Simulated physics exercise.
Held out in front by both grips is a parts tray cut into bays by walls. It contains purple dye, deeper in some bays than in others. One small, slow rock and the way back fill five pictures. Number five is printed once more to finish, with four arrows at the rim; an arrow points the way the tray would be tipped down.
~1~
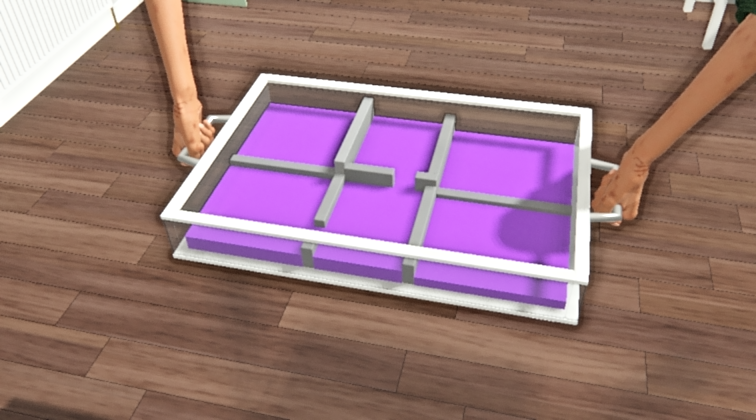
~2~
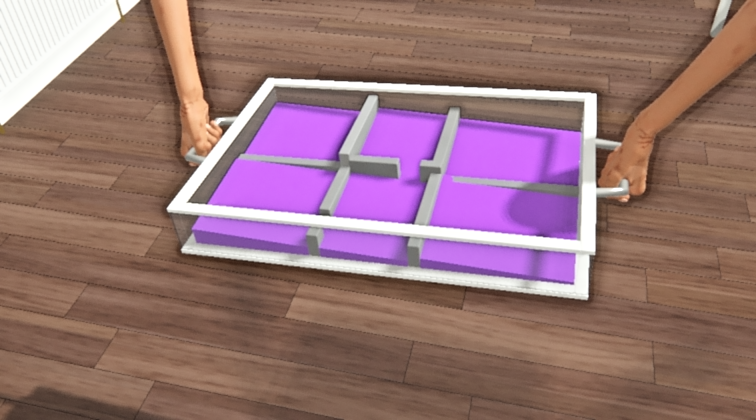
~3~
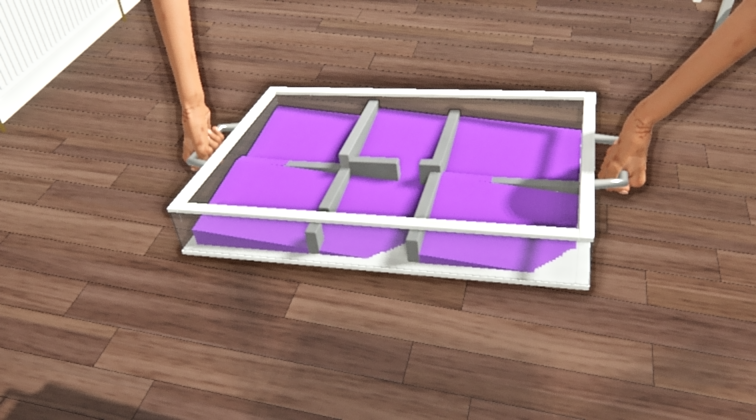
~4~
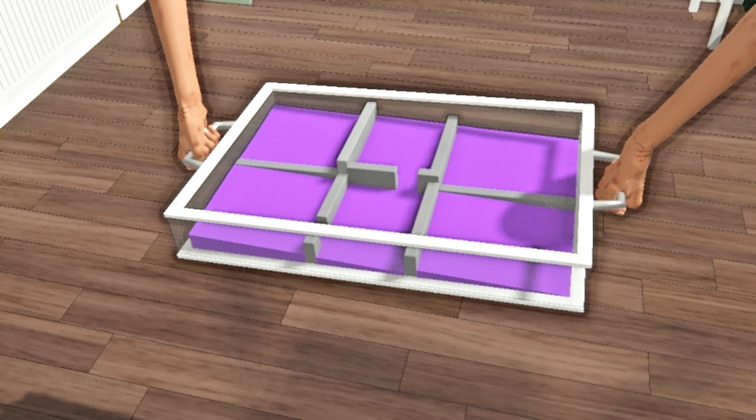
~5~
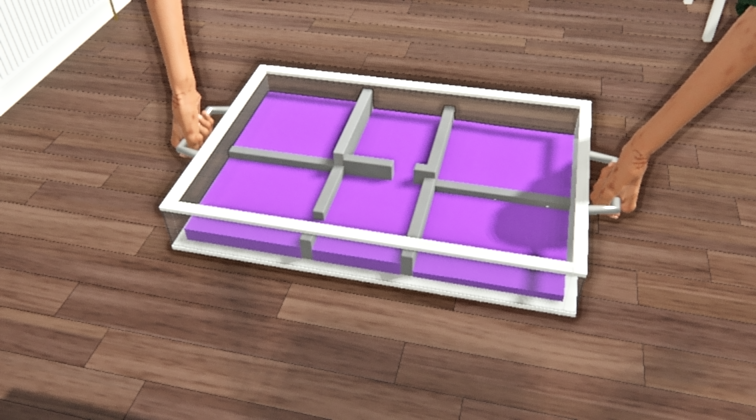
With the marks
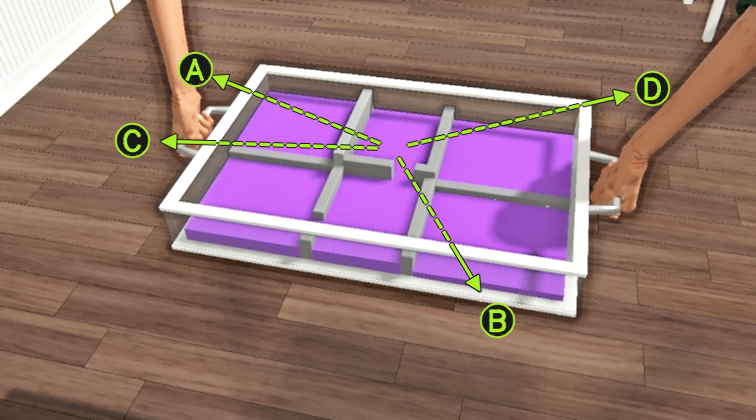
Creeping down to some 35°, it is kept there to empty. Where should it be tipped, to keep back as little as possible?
Arrow B.
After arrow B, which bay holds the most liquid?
The front right bay.
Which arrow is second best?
D.
In lime, A ends at (217, 78); B ends at (477, 286); C ends at (166, 141); D ends at (624, 95).
For arrow A, about 27 % stays in the tray, the largest part in the back left bay.
For arrow B, about 14 % stays in the tray, the largest part in the front right bay.
For arrow C, about 37 % stays in the tray, the largest part in the front left bay.
For arrow D, about 21 % stays in the tray, the largest part in the back right bay.
